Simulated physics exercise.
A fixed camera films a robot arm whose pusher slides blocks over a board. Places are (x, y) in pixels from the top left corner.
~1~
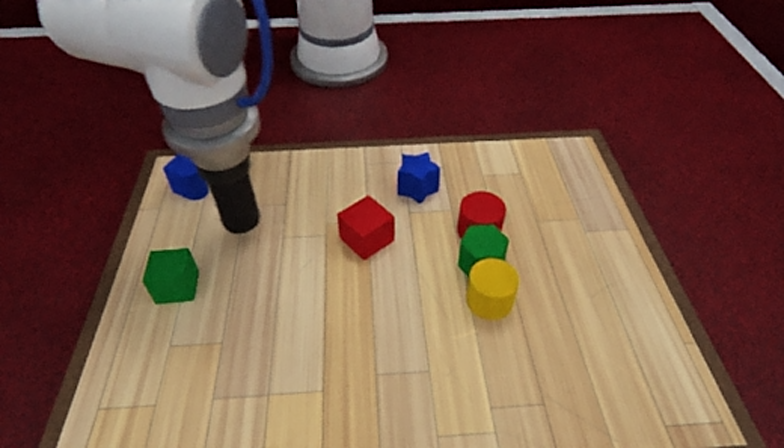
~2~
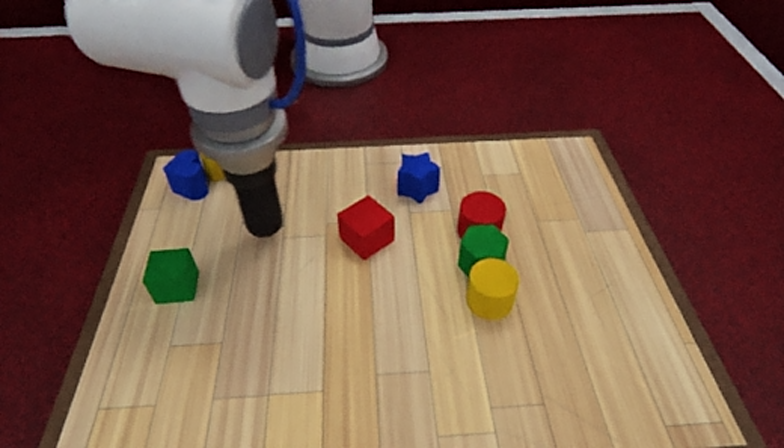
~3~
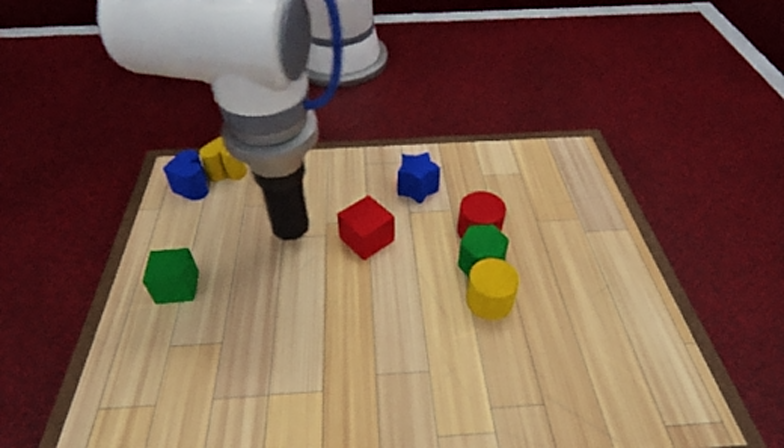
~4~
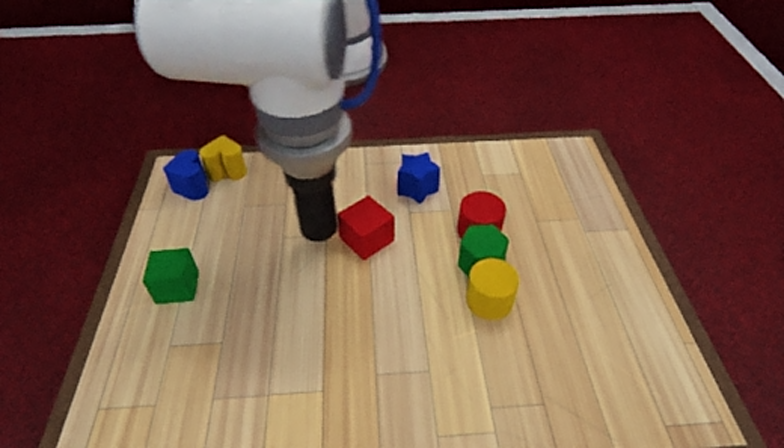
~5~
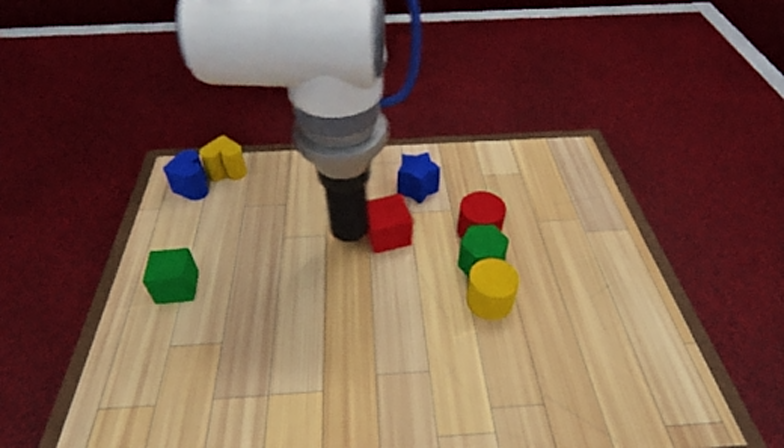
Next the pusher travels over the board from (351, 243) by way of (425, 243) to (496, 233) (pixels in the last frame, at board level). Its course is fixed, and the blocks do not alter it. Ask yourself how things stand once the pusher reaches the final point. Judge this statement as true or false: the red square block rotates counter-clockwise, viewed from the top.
My answer: True.
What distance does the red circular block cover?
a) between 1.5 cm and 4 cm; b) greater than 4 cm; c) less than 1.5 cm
Letter b.
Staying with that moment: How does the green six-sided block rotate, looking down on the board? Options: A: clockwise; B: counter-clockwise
(A)
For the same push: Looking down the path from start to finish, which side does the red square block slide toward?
To the left.
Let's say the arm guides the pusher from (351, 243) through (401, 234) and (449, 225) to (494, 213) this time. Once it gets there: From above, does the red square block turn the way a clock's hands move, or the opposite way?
It turns clockwise.
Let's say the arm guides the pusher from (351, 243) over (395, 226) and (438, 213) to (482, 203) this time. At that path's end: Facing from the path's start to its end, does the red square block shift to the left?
No, that is not what happens.
On the path given first. One third of the way, pusher (400, 231); red square block (434, 204), turned 20° anticlockwise.
Two thirds of the way, pusher (451, 227); red square block (460, 190), turned 55° anticlockwise; red circular block (501, 202).
At the end, pusher (499, 219); red square block (464, 184), turned 75° anticlockwise; red circular block (531, 192); green six-sided block (504, 241), turned 45° clockwise; yellow circular block not moved.
